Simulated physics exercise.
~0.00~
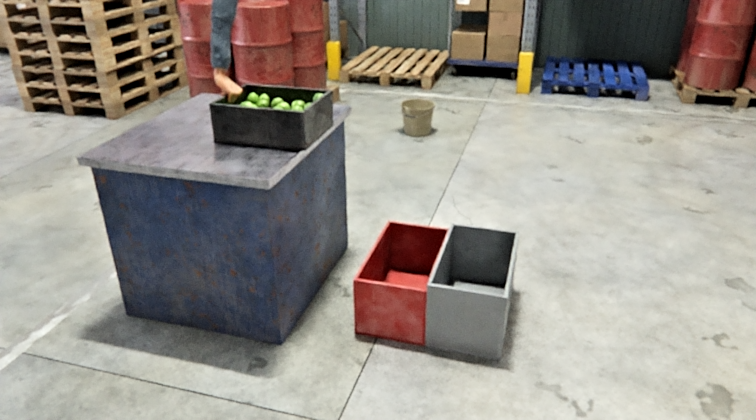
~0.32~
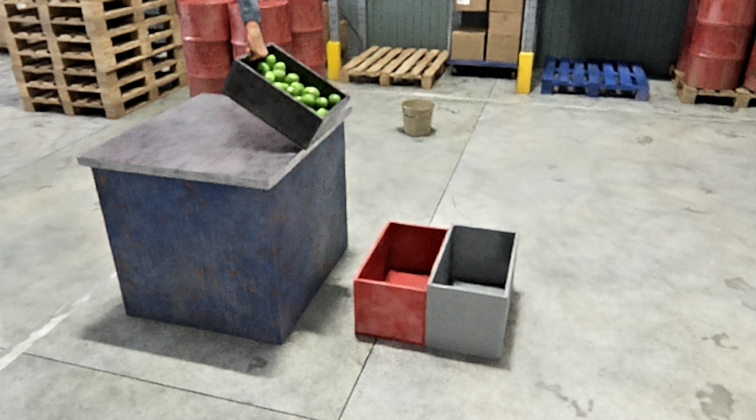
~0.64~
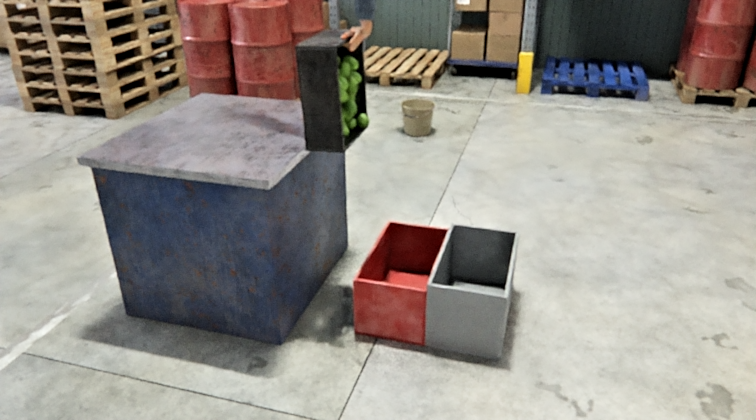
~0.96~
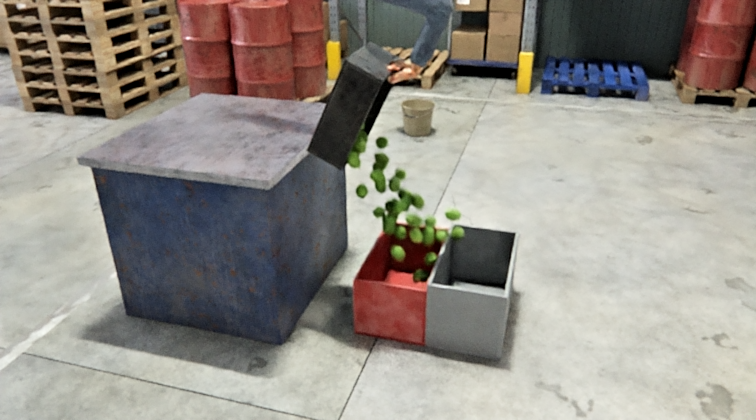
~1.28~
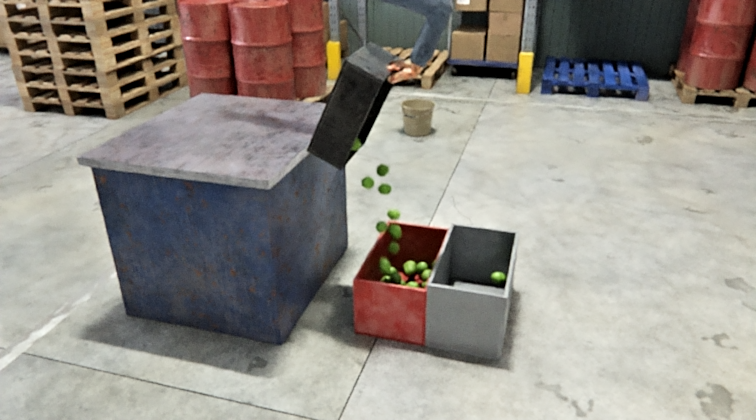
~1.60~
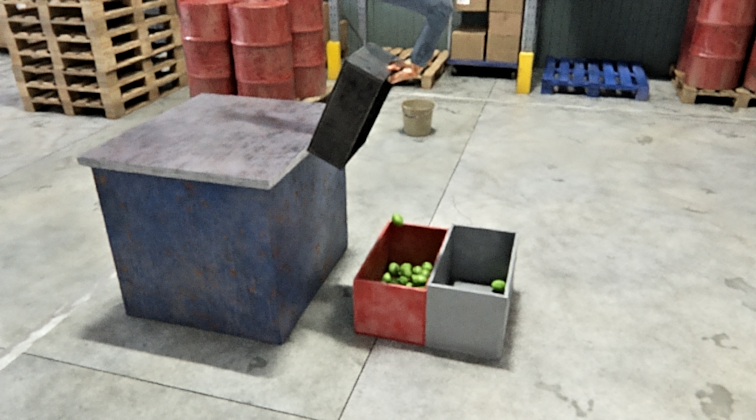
A worker tips limes from a black box, most landing in the red box below.
